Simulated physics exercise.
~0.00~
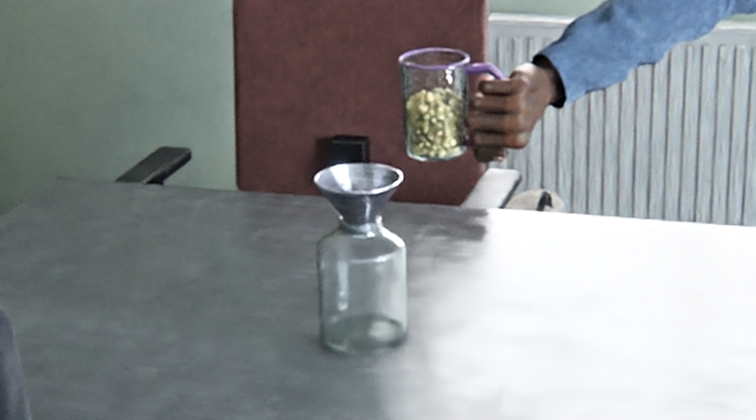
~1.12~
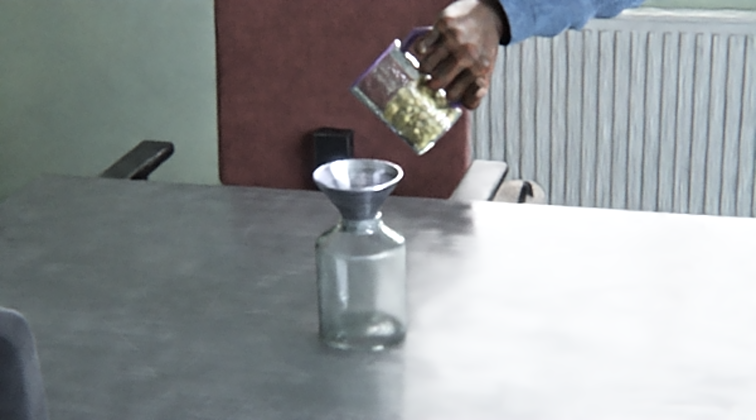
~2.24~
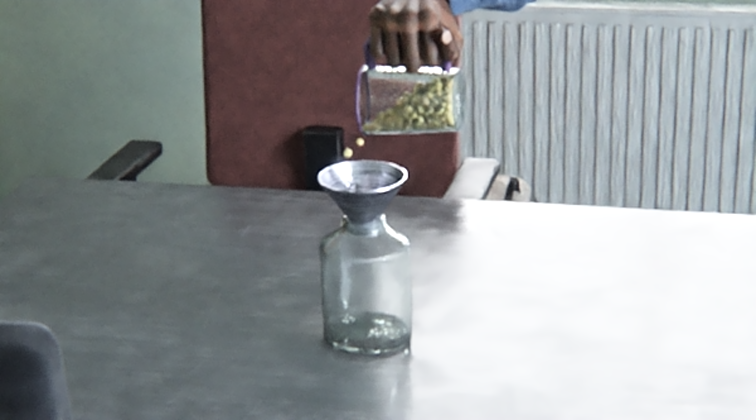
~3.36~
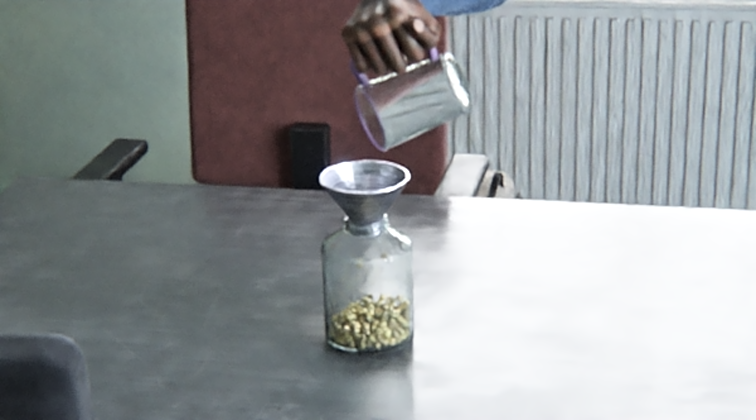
A hand tilting a glass cup of soya beans over a metal funnel, the beans collecting in the glass jar below.
